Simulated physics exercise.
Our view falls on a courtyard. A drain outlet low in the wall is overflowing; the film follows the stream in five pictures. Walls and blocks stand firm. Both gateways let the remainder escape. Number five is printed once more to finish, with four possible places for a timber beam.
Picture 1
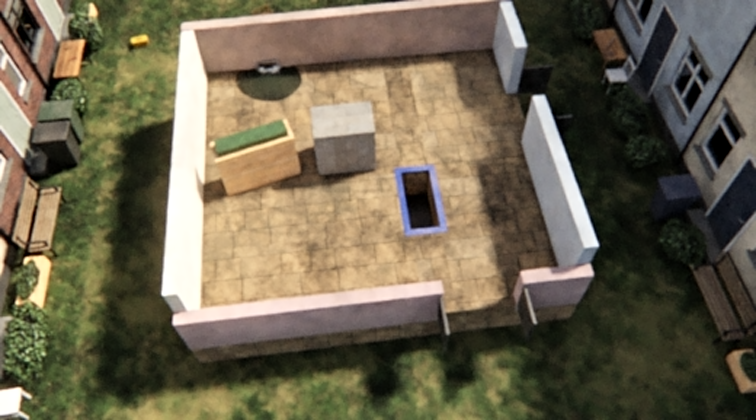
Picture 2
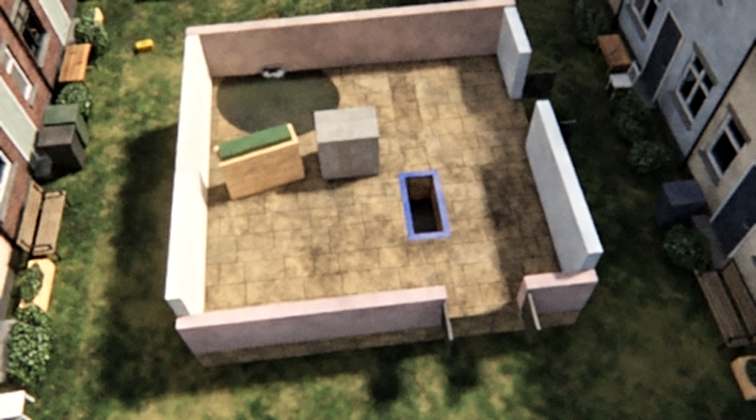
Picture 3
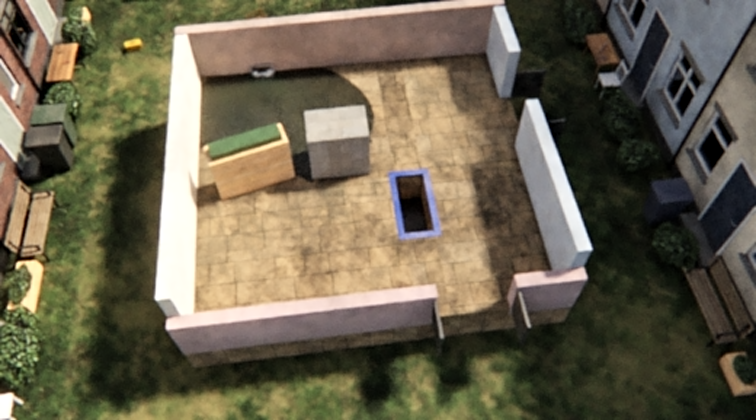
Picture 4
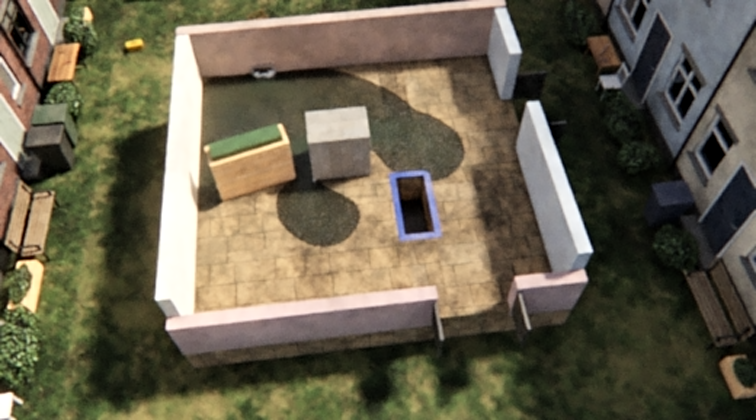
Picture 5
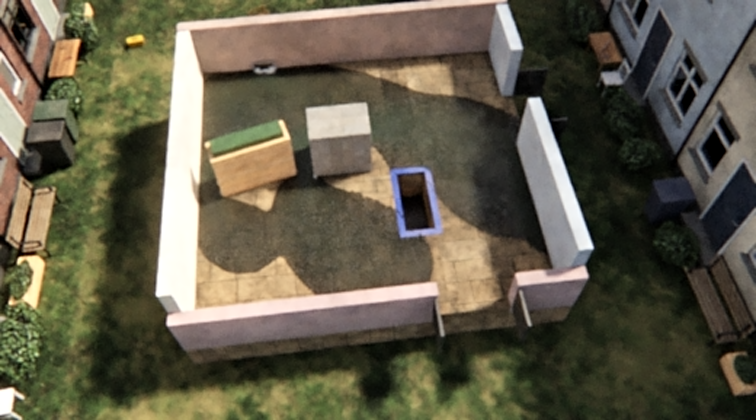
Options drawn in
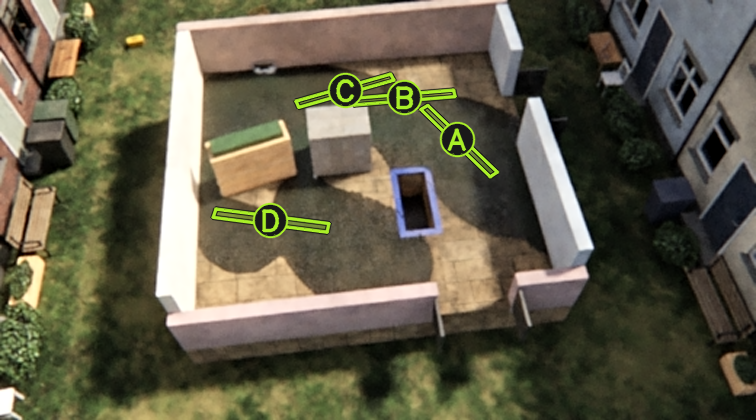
The video shows a walled, paved courtyard from above as a dark patch of water spreads from near the back wall, passes around a wooden box and grey block, and covers much of the floor, reaching a blue-edged pit.
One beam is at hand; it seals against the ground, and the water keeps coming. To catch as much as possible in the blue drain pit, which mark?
I would pick spot D.
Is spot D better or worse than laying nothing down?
It is better.
In lime, A from (424, 107) to (493, 174); B from (353, 101) to (454, 93); C from (297, 104) to (392, 77); D from (214, 213) to (327, 227).
With A, about 7 % of the stream goes into the blue drain pit, about 92 % out by the gates.
With B, about 6 % of the stream goes into the blue drain pit, about 93 % out by the gates.
With C, about 4 % of the stream goes into the blue drain pit, about 95 % out by the gates.
With D, about 16 % of the stream goes into the blue drain pit, about 83 % out by the gates.
